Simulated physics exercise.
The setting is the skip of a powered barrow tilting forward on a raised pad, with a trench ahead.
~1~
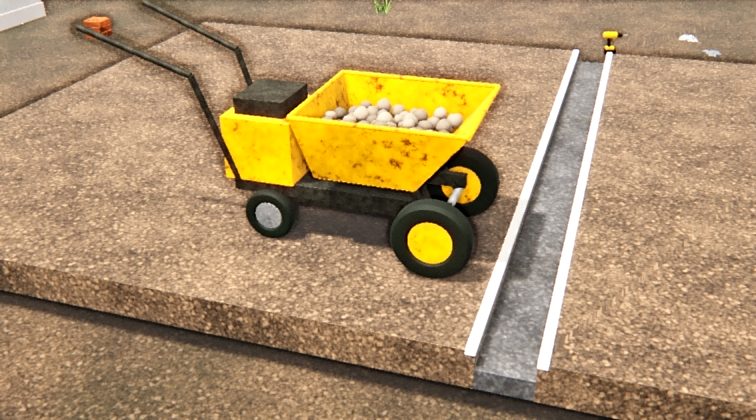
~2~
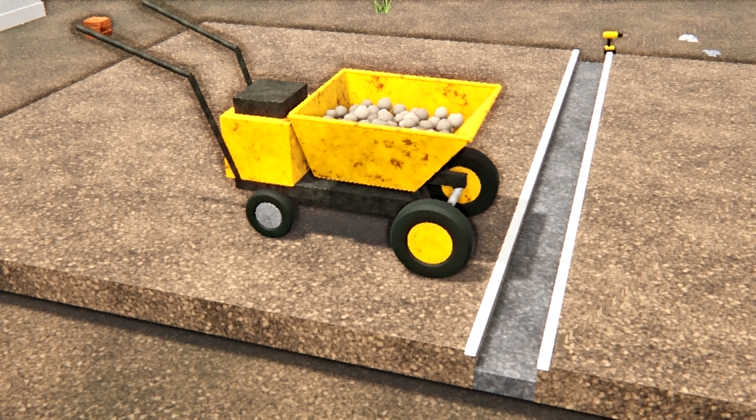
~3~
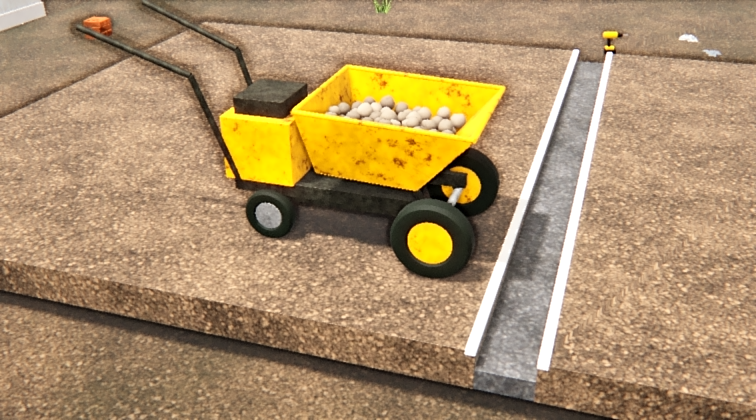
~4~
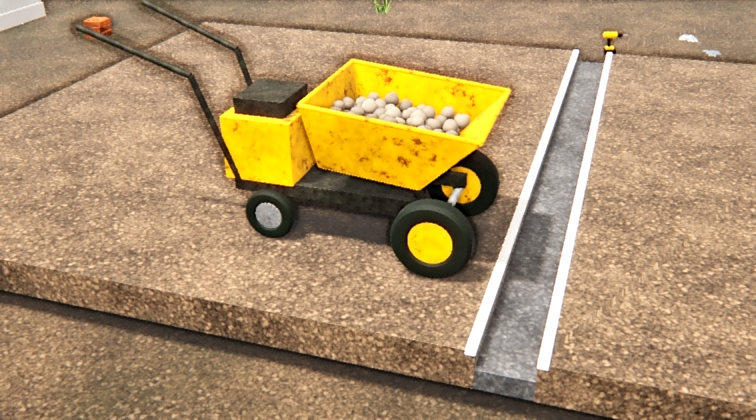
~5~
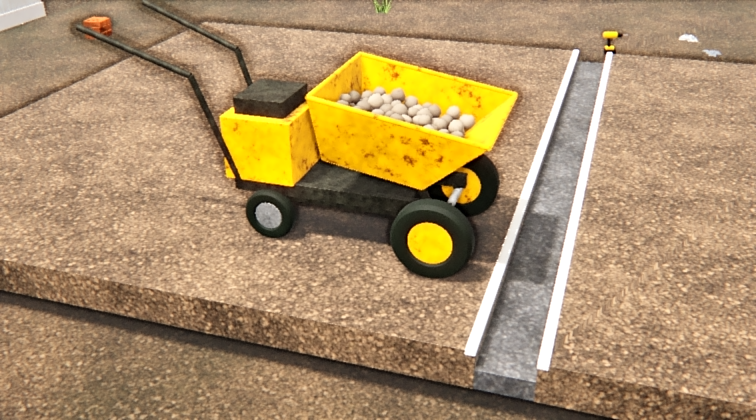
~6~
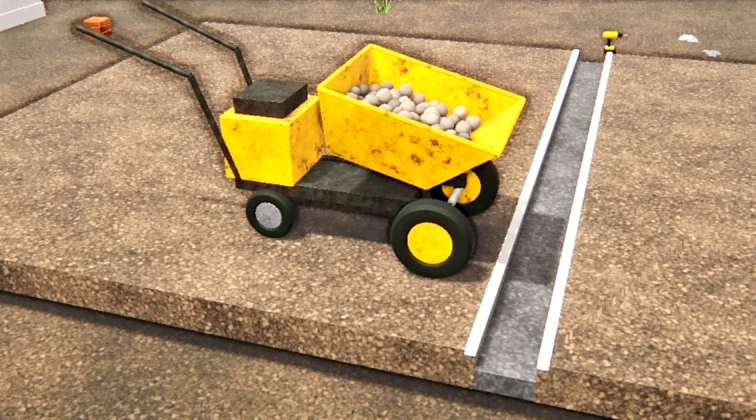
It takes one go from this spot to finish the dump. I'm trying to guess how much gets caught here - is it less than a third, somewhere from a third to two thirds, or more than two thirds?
Not even a third of the load lands in the trench.
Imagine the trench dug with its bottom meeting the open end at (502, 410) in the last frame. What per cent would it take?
About 10 percent.
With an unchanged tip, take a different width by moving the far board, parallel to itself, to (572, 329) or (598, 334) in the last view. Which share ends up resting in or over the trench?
Roughly 30 % first, 60 % second.
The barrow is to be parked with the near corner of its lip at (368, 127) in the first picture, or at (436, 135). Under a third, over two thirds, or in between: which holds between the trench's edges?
Log - stop 1: In the middle band. Stop 2: In the middle band.
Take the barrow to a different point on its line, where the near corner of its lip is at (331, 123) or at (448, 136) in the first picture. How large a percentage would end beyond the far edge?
Near 0 % and 70 %.
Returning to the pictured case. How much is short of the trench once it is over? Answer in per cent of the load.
Result: Close to 0 %.
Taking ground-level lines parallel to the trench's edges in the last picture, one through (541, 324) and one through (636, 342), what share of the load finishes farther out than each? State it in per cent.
About 90 and 40 per cent.
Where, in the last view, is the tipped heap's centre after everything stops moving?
Close to (627, 265) in the last view.
Just after the last frame, skip tipped steeply; every one in the skip.
A moment on, skip tipped right over; the larger part in the skip; roughly a quarter beyond it; just a few falling.
Further on, skip tipped right over; about a tenth in the skip; just a few in or heaped over the trench; almost all beyond it.
When it is over, skip tipped right over; just a few in the skip; about a tenth in or heaped over the trench; almost all beyond it.
